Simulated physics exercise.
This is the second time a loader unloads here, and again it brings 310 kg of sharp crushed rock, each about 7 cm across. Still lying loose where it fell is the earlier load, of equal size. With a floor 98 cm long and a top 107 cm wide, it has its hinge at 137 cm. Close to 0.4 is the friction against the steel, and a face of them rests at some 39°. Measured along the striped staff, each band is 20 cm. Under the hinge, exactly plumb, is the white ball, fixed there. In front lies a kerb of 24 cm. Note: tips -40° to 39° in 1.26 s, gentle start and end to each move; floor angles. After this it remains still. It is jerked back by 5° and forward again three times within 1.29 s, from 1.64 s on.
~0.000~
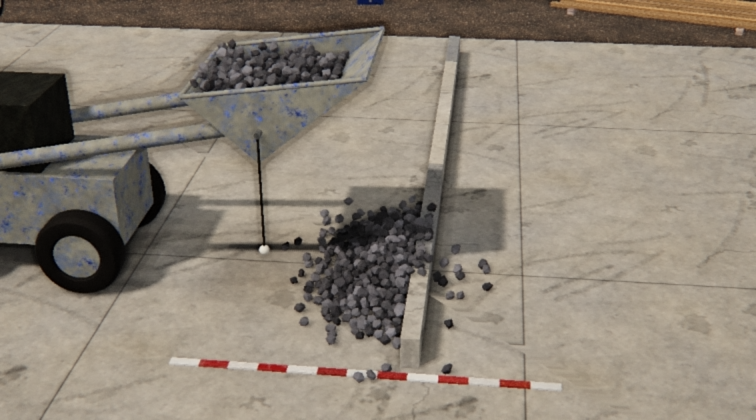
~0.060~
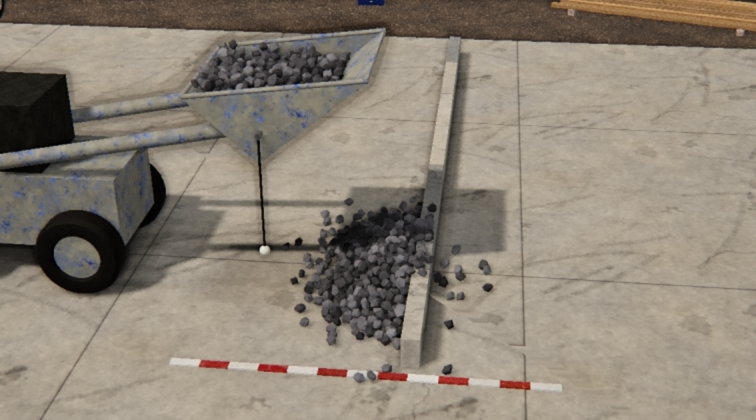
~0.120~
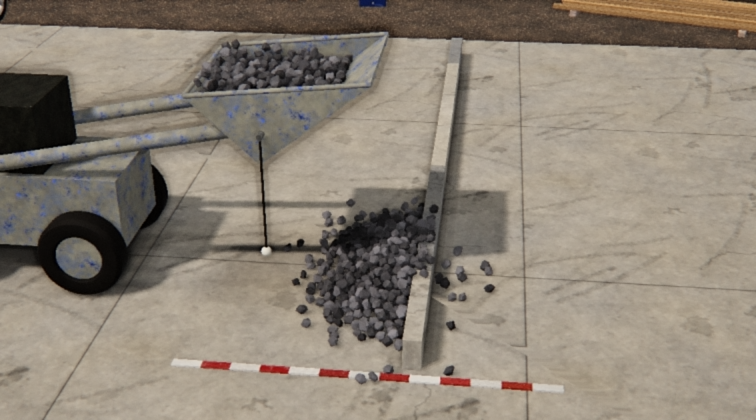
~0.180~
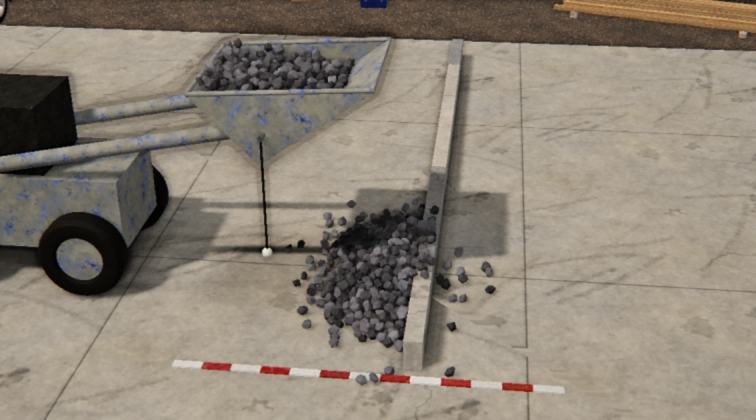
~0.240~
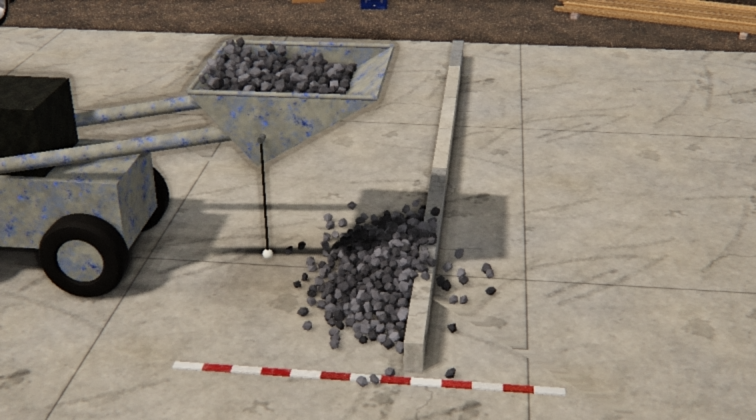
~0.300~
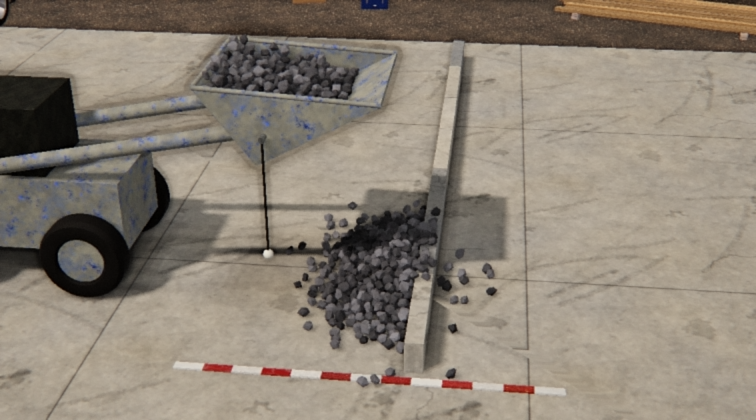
Raised loader bucket slowly tilting slightly forward, its grey stones shifting a little, while an earlier heap lies still against a kerb.
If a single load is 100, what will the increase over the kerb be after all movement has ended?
The increase will be around 34 per cent.
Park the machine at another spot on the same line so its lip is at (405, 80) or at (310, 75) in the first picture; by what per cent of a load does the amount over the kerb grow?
About 85 and 0 per cent.
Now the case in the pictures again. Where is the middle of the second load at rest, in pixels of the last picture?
They come to rest centred about (406, 262).
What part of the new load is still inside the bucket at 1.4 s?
Around 75 per cent of the load is still inside.
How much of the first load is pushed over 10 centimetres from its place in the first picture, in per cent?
I'd say roughly 0 per cent of them.
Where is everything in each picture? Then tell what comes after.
The first picture shows lip at (367, 79), floor tilted -40°, highest stones at (296, 59). The earlier load is highest near (393, 240), 34 cm above ground level, 98 % on this side of the kerb, 2 % over the kerb.
In the second picture, the bucket is at -39°, its lip at (368, 81); the top of the load is at (297, 59); the stones move at 0.1 m/s on average.
In the third picture, the bucket is at -38°, its lip at (371, 85); the top of the load is at (280, 59); the stones move at 0.1 m/s on average.
In the fourth picture, the bucket is at -36°, its lip at (374, 91); the top of the load is at (250, 55); the stones move at 0.2 m/s on average.
In the fifth picture, the bucket is at -32°, its lip at (377, 98); the top of the load is at (239, 52); the stones move at 0.2 m/s on average.
In the sixth picture, the bucket is at -29°, its lip at (381, 106); the top of the load is at (236, 52); the stones move at 0.3 m/s on average.
After 0.9 s the floor is at 26°; in per cent of one load, 100 in the bucket, 98 on this side of the kerb, 2 over the kerb; the foremost stones are at (472, 288).
After 1.4 s the floor is at 39°; in per cent of one load, 77 in the bucket, 121 on this side of the kerb, 2 over the kerb; the foremost stones are at (472, 288).
After 3.4 s the floor is at 39°; in per cent of one load, 0 in the bucket, 164 on this side of the kerb, 36 over the kerb; the foremost stones are at (580, 279).
After 6.0 s the floor is at 39°; in per cent of one load, 0 in the bucket, 164 on this side of the kerb, 36 over the kerb; the foremost stones are at (580, 279). Net gain over the kerb, 34.
